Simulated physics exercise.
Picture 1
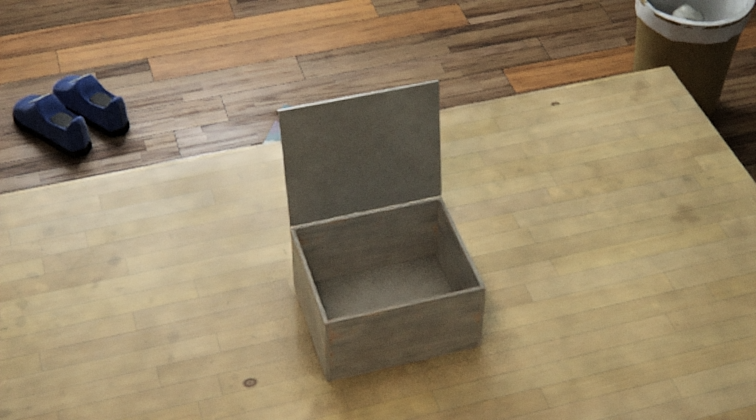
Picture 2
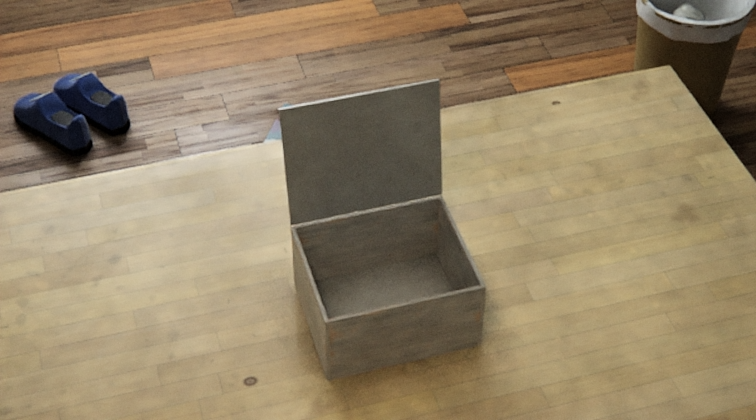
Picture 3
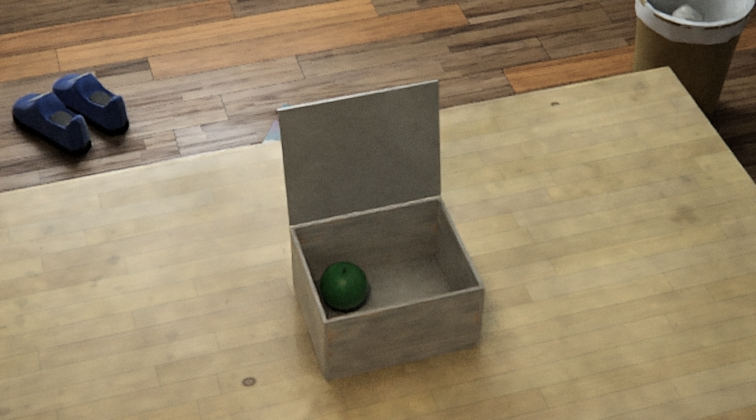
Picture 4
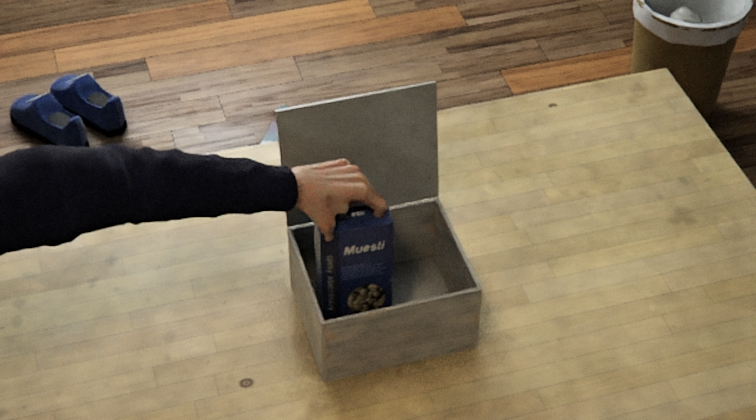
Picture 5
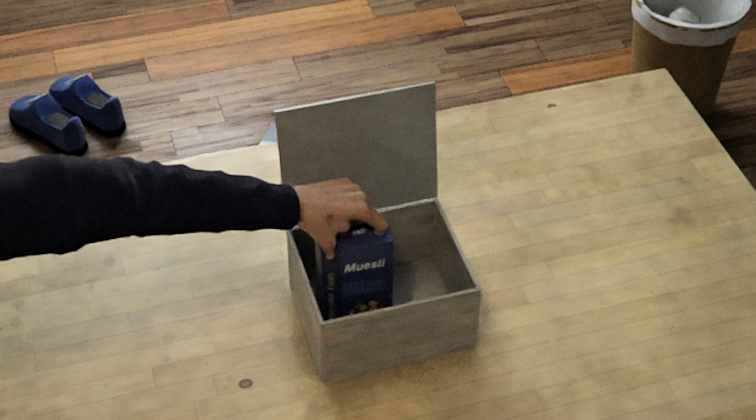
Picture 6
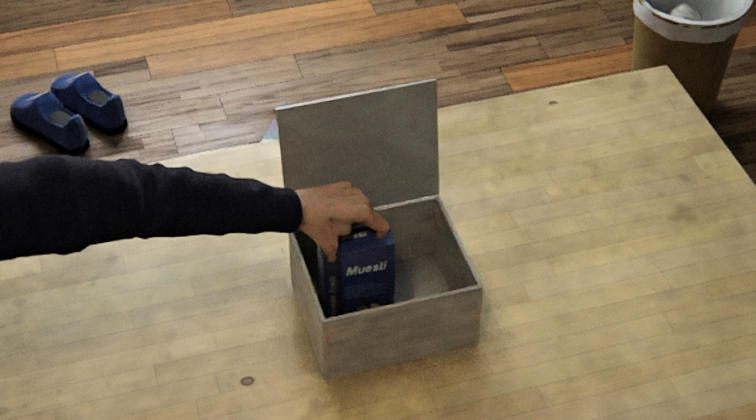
On a wooden tabletop, an open grey box standing empty, then holding a green apple, before a hand lowers a blue muesli packet inside.
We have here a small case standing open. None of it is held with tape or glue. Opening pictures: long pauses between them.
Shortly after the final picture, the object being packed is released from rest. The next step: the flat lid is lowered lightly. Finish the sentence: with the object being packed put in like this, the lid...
The lid stays ajar.
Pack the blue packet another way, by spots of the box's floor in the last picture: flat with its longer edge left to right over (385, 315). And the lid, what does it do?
After that, the lid lies down snugly.
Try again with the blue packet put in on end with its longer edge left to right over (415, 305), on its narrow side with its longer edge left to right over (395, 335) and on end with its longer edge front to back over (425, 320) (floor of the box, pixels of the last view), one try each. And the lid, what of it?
In order, the lid gets blocked, then fits down, then gets blocked.
Then, 1.30 s later than the last frame, lid 75° above the rim.
Then, 1.90 s later than the last frame, lid 37° above the rim.
When it is over, lid 37° above the rim; both as before. End places, in pixels of the last picture, blue packet near (356, 287).
